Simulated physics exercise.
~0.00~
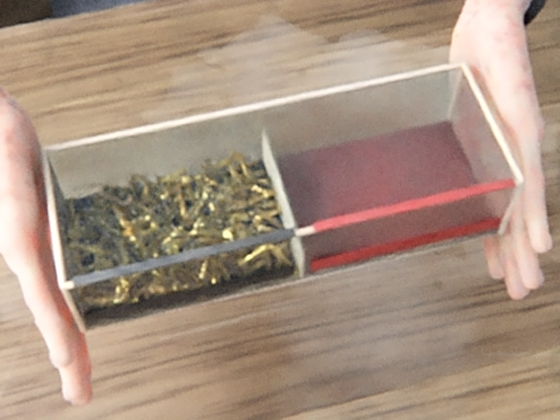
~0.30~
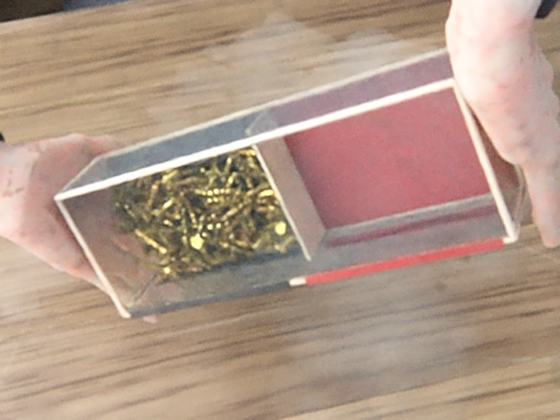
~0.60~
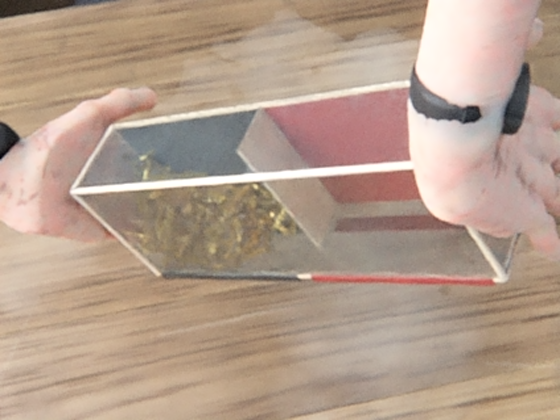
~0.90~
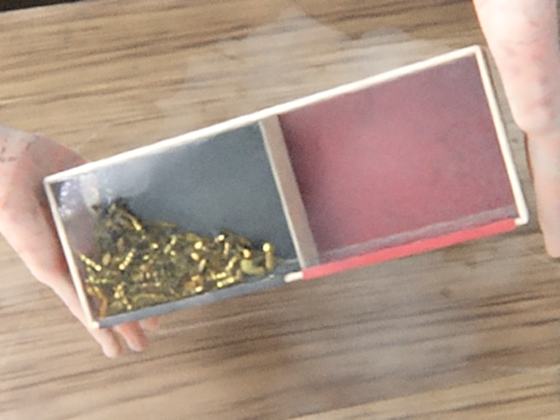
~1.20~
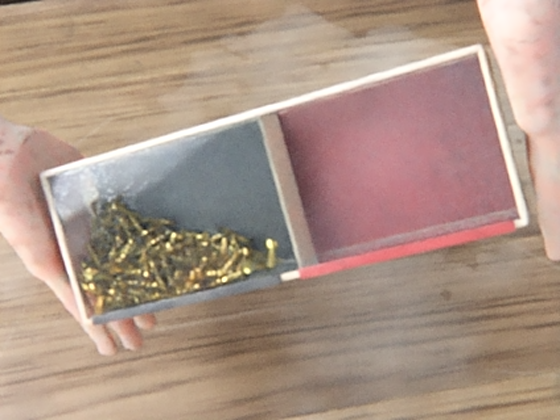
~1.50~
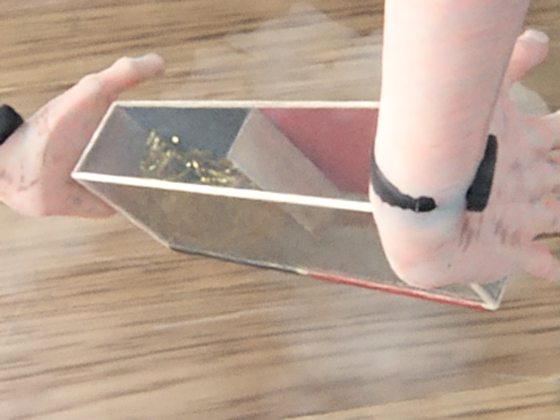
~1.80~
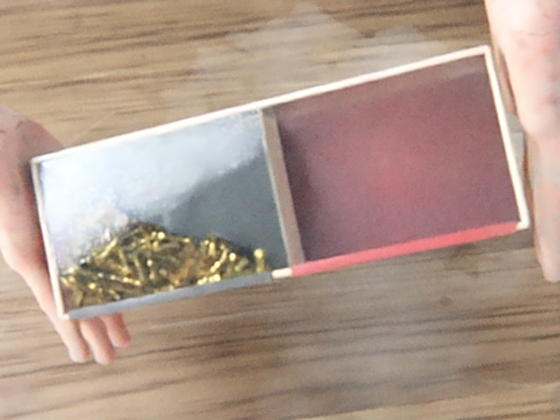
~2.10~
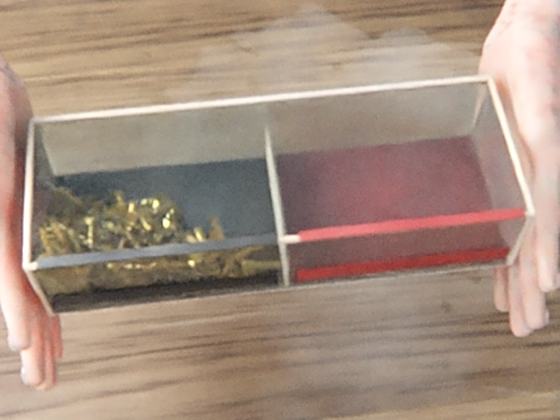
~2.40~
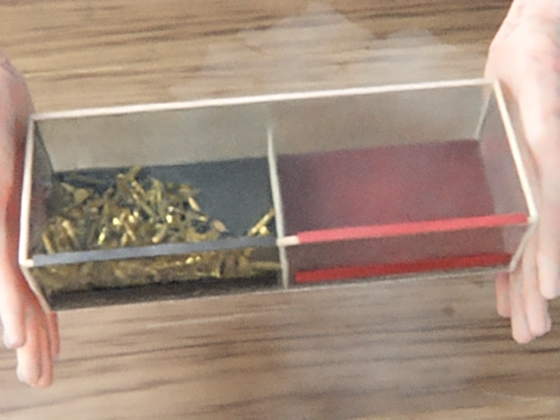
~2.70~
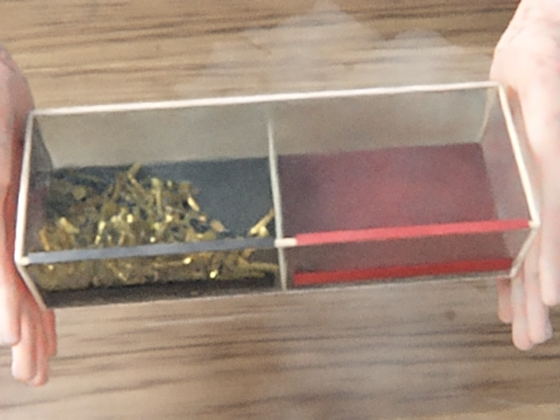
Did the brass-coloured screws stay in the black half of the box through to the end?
Yes, the screws were all still in the black half when the box came to rest level, and the red half was empty.
